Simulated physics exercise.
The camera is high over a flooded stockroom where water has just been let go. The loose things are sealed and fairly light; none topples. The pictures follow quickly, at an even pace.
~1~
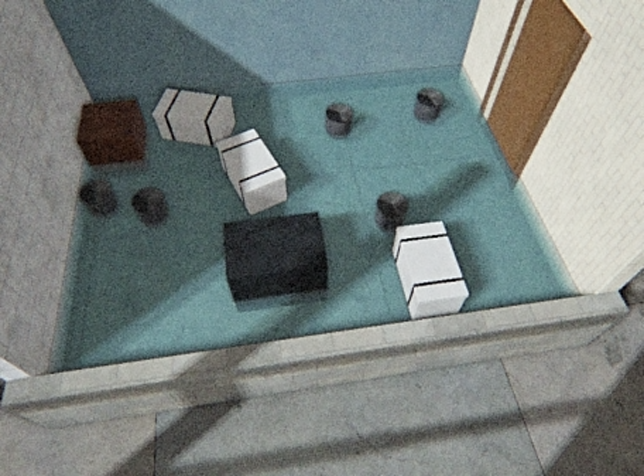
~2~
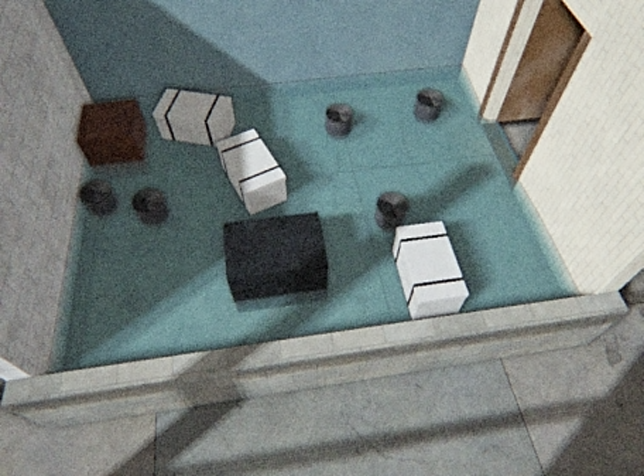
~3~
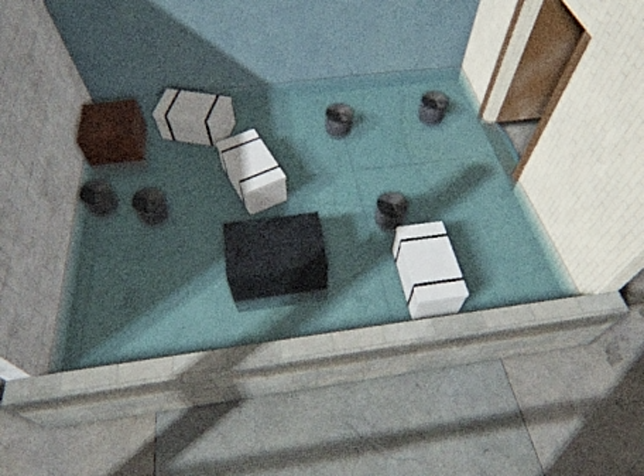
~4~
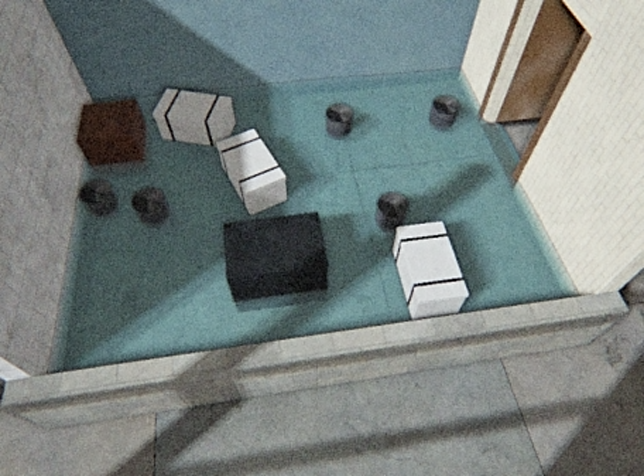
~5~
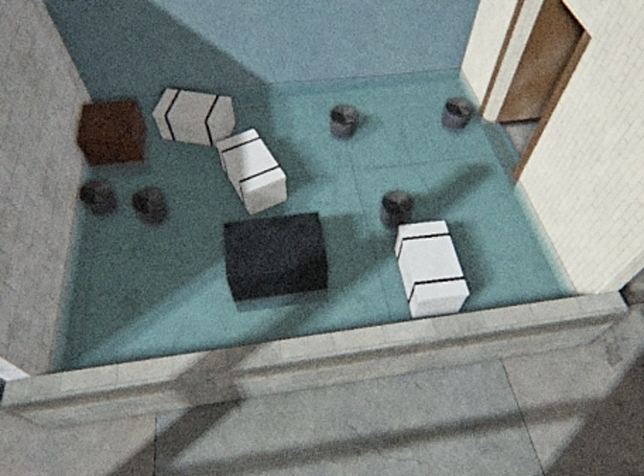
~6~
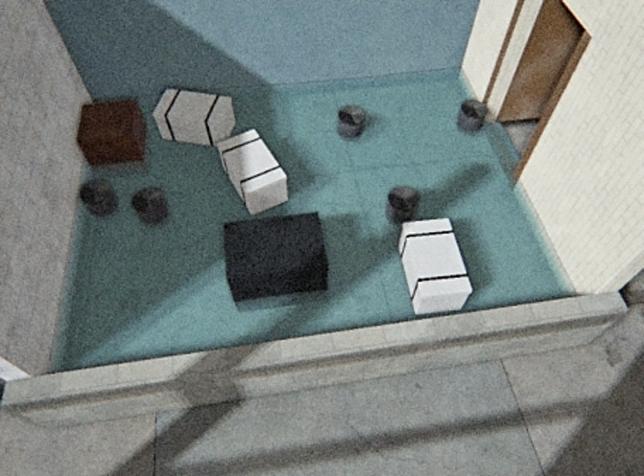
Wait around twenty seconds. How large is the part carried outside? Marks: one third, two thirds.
That comes to from one to two thirds.
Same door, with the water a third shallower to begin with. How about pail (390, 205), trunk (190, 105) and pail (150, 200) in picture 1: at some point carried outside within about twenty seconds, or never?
In that order: Out, no, inside.
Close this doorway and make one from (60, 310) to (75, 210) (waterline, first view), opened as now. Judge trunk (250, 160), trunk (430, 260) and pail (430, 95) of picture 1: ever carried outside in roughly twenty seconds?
As listed: Through, kept in, left behind.
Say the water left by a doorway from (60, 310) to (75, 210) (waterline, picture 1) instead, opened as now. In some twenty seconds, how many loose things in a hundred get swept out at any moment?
Some 60 per cent.
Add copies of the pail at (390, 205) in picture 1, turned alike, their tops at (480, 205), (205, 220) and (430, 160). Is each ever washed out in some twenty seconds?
In turn: Gone, stays, out.
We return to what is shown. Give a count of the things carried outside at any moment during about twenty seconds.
That makes 5.
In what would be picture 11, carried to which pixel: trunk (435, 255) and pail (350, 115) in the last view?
Roughly at (461, 243) and (391, 108).
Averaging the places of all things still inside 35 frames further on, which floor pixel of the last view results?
Near (290, 168).
A moment on, 1 of 8 are out; 7 afloat.
Next, 3 of 8 are out; 5 afloat.
Later, 4 of 8 are out; 4 afloat.
In the end, 5 of 8 are out; 3 afloat.
